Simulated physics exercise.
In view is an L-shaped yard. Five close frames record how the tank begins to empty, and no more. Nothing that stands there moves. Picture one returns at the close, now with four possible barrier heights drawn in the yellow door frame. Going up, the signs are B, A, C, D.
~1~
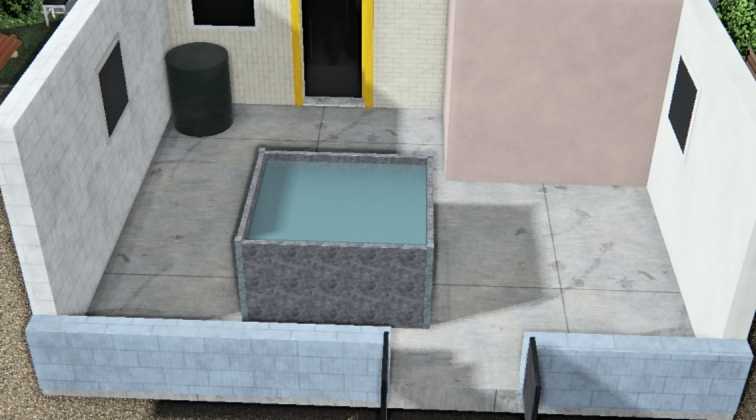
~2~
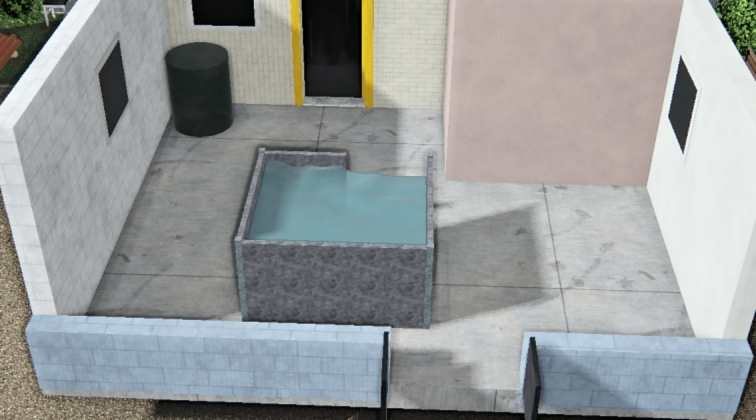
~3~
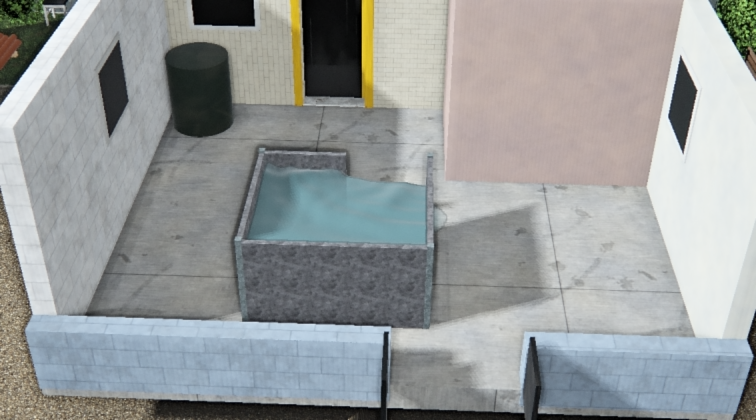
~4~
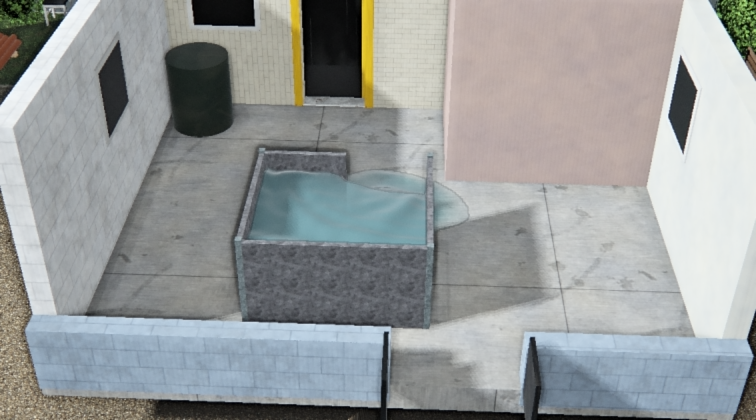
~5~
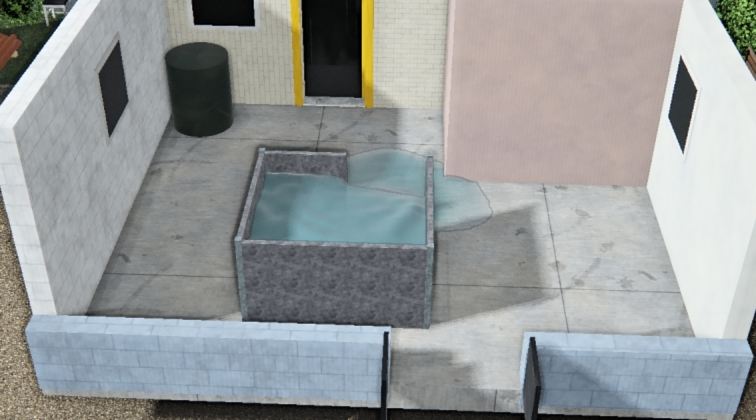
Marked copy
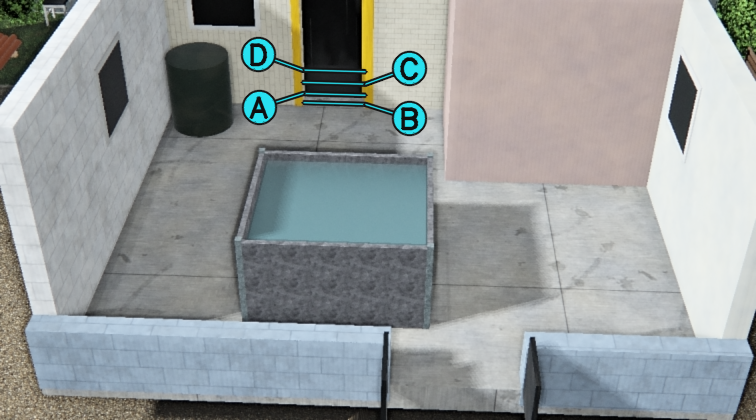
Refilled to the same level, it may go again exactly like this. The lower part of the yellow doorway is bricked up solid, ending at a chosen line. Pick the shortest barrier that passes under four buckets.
Line C.
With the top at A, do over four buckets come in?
Yes.
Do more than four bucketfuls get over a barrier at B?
Yes.
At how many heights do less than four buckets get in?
Two of the four.
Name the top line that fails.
Line A.
On the marked copy, A at (334, 94); B at (334, 103); C at (334, 83); D at (333, 70); from the bottom up B, A, C, D.
Choosing A, about 10 bucketfuls get in.
Choosing B, dozens of bucketfuls pour in.
Choosing C, a splash gets over, under a bucket.
Choosing D, nothing gets over.
